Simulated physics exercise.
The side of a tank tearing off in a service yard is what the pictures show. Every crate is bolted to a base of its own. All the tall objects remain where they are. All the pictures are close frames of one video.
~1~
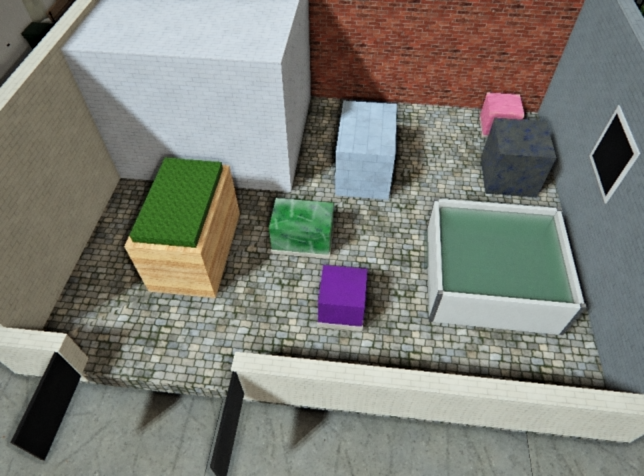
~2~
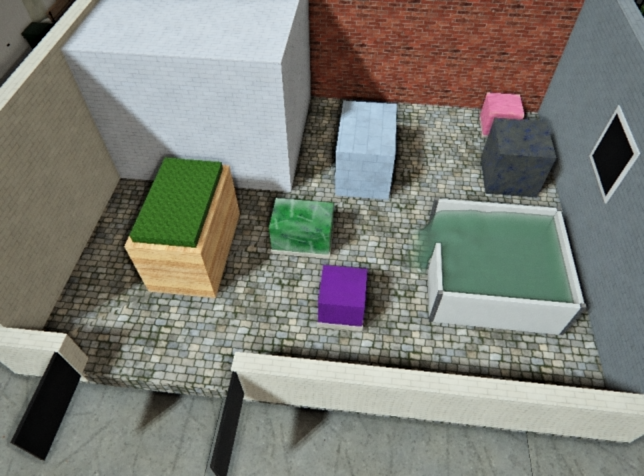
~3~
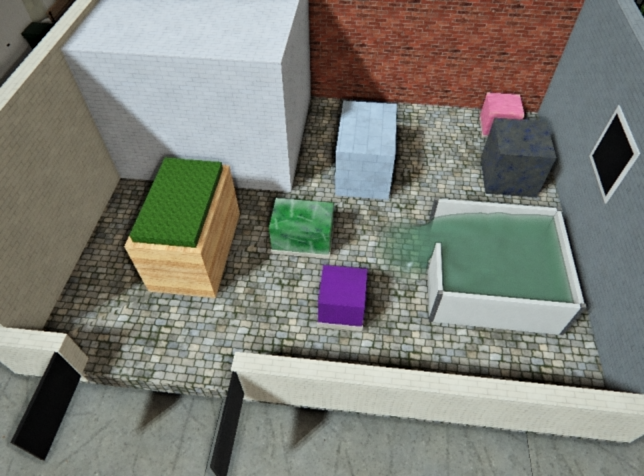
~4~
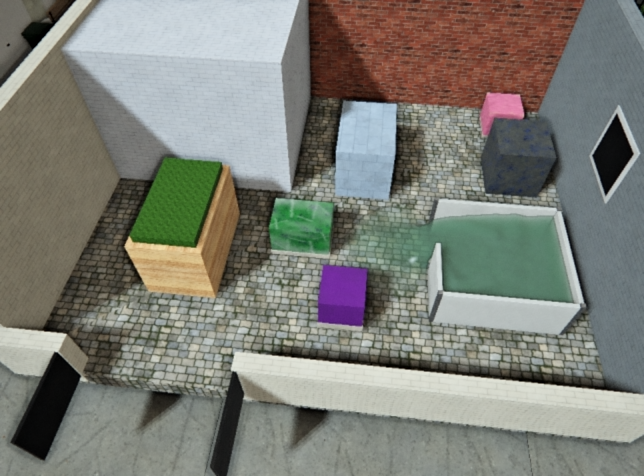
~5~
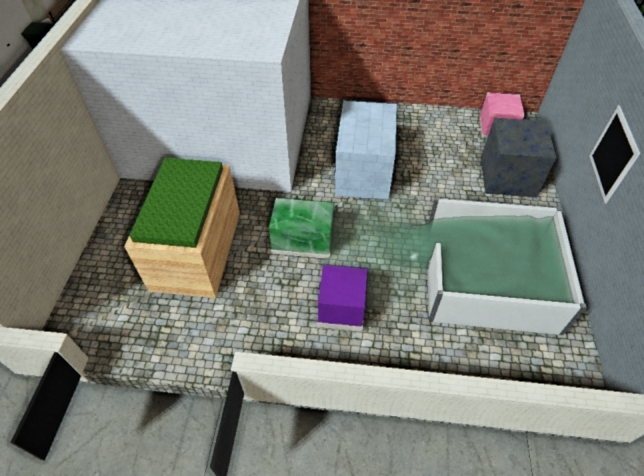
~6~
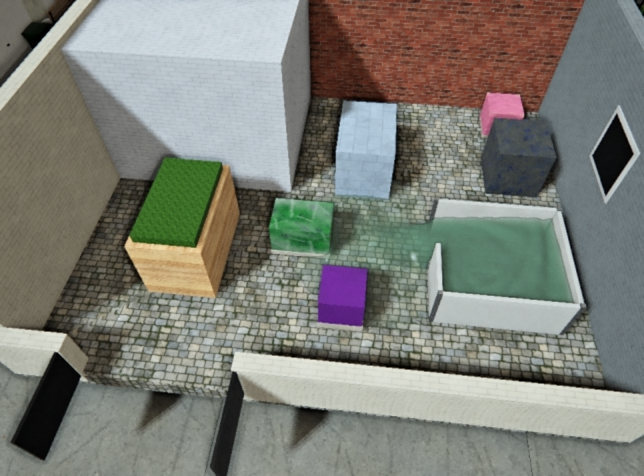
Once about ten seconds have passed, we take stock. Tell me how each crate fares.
As I see it, the pink crate is exposed; the green crate is exposed; the purple crate is exposed.
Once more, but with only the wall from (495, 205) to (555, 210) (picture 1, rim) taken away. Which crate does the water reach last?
Last in line is the crate marked purple.
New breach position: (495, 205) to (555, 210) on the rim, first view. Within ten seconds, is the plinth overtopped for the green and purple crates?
The green one is reached; the purple one is not reached.
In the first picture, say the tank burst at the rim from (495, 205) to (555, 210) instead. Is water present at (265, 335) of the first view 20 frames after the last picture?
There: Dry.
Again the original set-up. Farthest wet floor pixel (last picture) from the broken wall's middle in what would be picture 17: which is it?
(121, 179).
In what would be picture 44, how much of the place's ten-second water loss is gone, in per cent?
My figure is about 45 in a hundred.
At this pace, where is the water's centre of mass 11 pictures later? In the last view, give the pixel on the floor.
At roughly (410, 255).
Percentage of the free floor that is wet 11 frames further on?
My best guess is some 40 %.
A moment on, water covers 20 % of the floor; the pink crate not reached, the green crate water round its plinth, the purple crate water round its plinth.
Next, water covers 40 % of the floor; the pink crate not reached, the green crate water round its plinth, the purple crate water round its plinth.
Then, water covers 50 % of the floor; the pink crate not reached, the green crate water round its plinth, the purple crate water round its plinth.
Later, water covers 75 % of the floor; the pink crate water round its plinth, the green crate water round its plinth, the purple crate water round its plinth.
In the end, water covers 95 % of the floor; the pink crate was topped, the green crate was topped, the purple crate was topped.
